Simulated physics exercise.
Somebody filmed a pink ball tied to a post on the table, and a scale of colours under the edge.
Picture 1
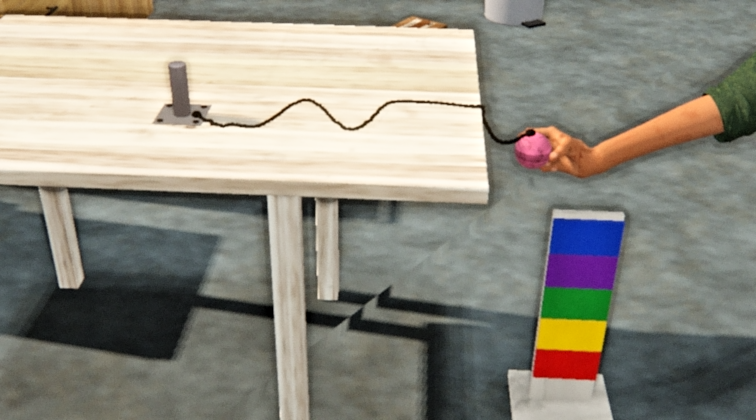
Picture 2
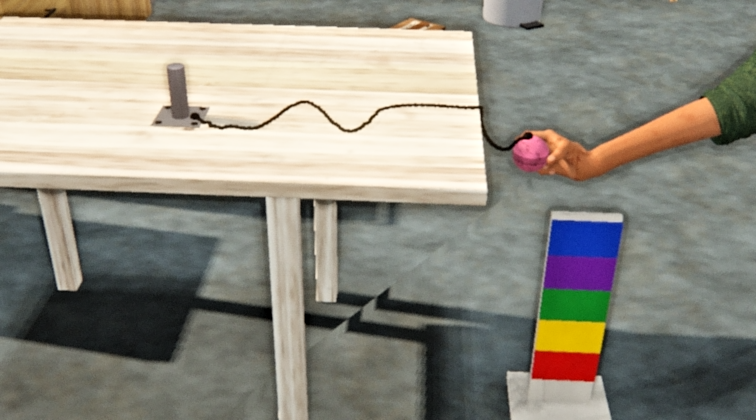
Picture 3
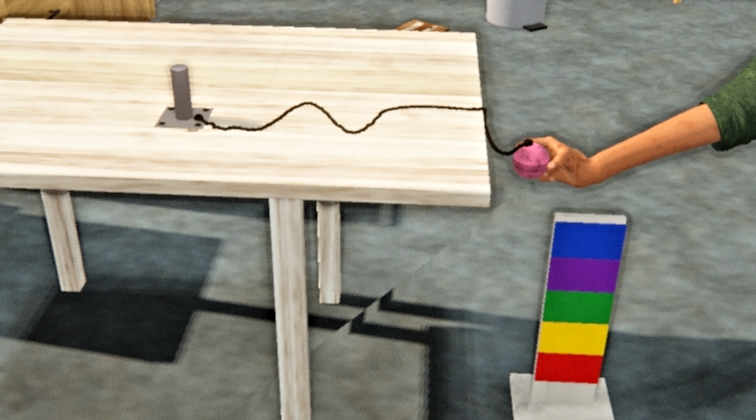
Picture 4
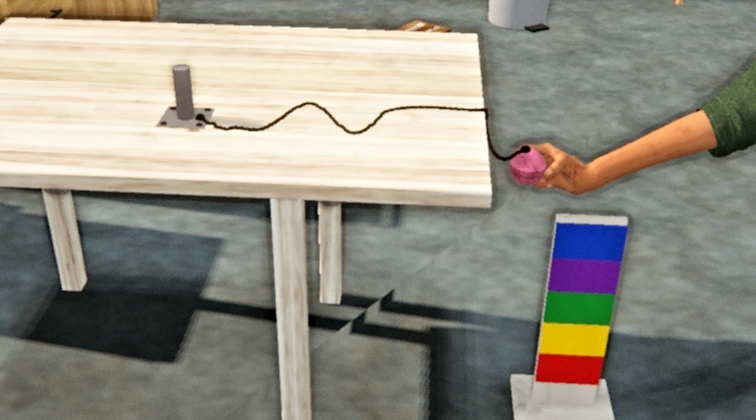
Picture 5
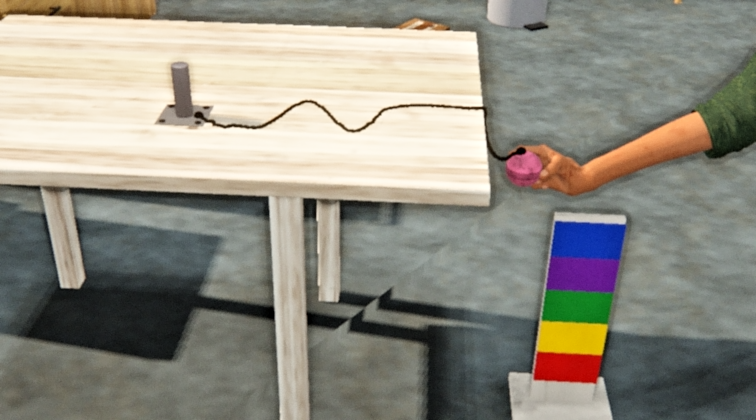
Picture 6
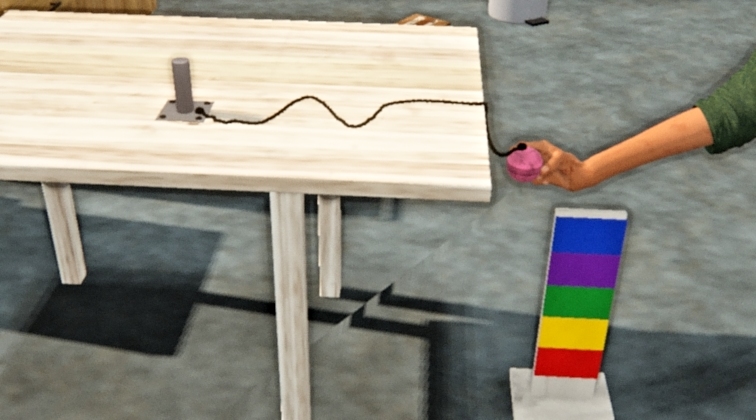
At a pale wooden table, a hand held a pink ball tied by a slack, wavy dark cord to a post, lowering it slightly beside the edge, near an upright strip of coloured bands.
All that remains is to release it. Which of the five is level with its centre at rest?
Its middle rests at the green band.
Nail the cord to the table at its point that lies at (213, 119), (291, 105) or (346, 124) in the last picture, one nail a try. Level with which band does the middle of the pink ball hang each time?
Taking them in turn: Green; purple; blue.
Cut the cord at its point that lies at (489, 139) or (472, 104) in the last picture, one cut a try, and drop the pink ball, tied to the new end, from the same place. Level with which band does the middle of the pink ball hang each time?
In that order: Purple; blue.
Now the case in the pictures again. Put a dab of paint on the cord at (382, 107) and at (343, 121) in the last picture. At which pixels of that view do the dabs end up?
About (485, 129), and the other about (426, 112).
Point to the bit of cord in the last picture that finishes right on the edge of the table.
That spot is around (377, 112).
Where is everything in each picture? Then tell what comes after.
The first picture shows pink ball (533, 150); blue (587, 239); purple (581, 273); green (576, 305); yellow (571, 336); red (567, 366).
The second picture shows pink ball (531, 154); cord through (222, 129) (287, 109) (334, 124) (382, 109) (472, 108).
The third picture shows pink ball (531, 161).
The fourth picture shows pink ball (528, 167); cord through (227, 130) (292, 111) (339, 125) (387, 111) (477, 111).
The fifth picture shows pink ball (524, 169).
The sixth picture shows pink ball (525, 164); cord through (226, 123) (291, 104) (338, 119) (386, 105) (476, 104).
Early on, ball near (503, 295); level with green.
Midway, ball near (444, 299); level with green.
Near the end, ball near (480, 300); level with green.
Finally, ball near (470, 301); level with green. The green one.
